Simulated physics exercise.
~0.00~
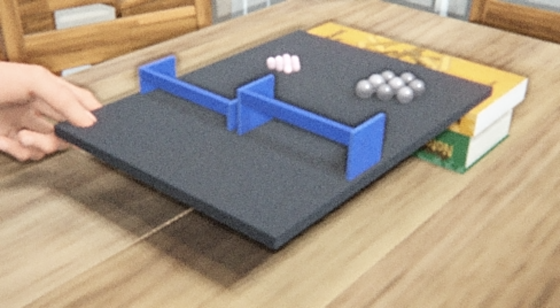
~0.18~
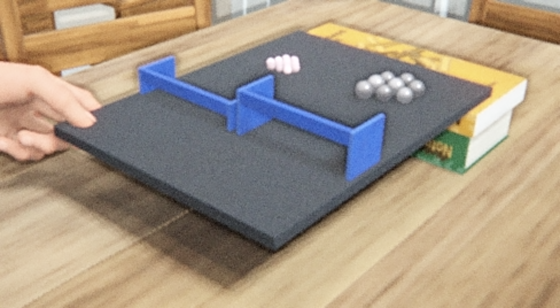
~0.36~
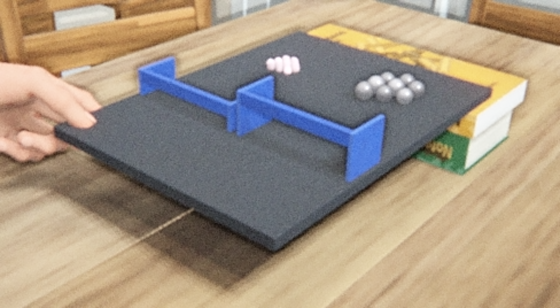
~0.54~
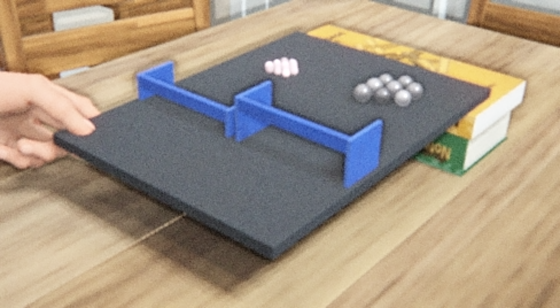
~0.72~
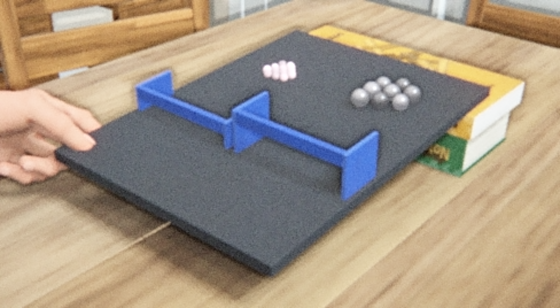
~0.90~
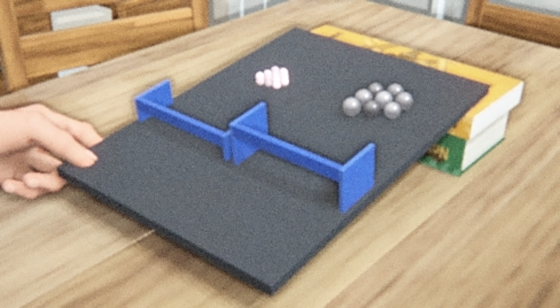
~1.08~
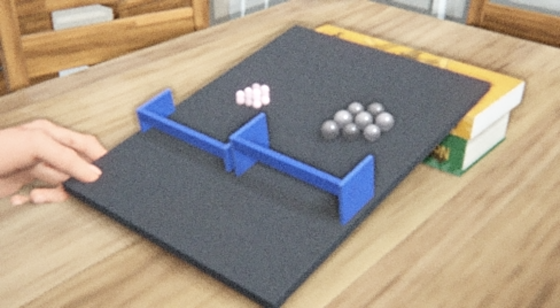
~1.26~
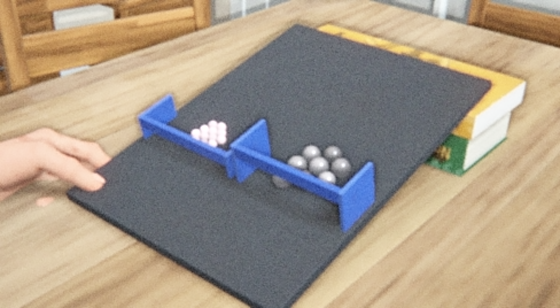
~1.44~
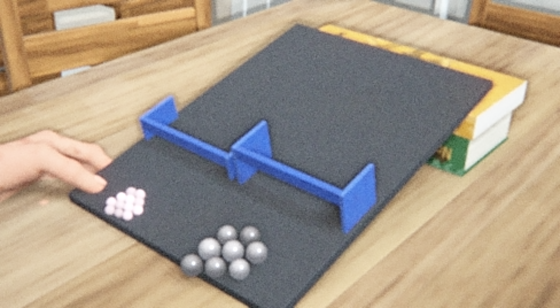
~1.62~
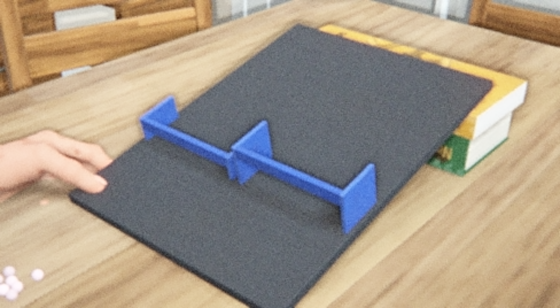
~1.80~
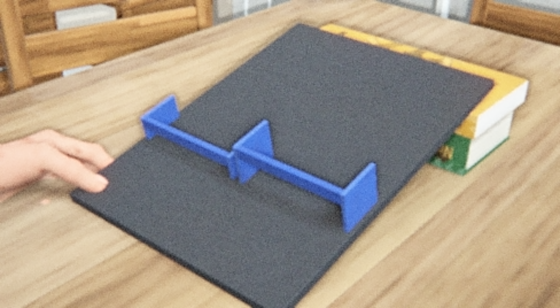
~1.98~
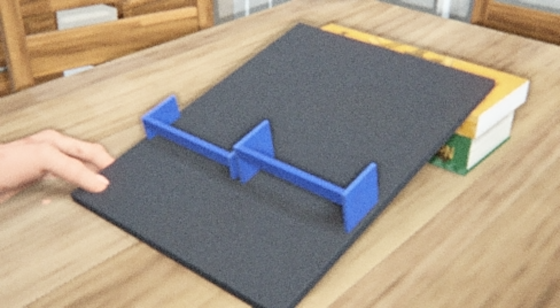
A dark board, propped on books at one end, was lowered by a hand until its near end reached the wooden table. The grey balls and small pink ones rolled down, slipped under the blue gates and left the board, ending out of sight.
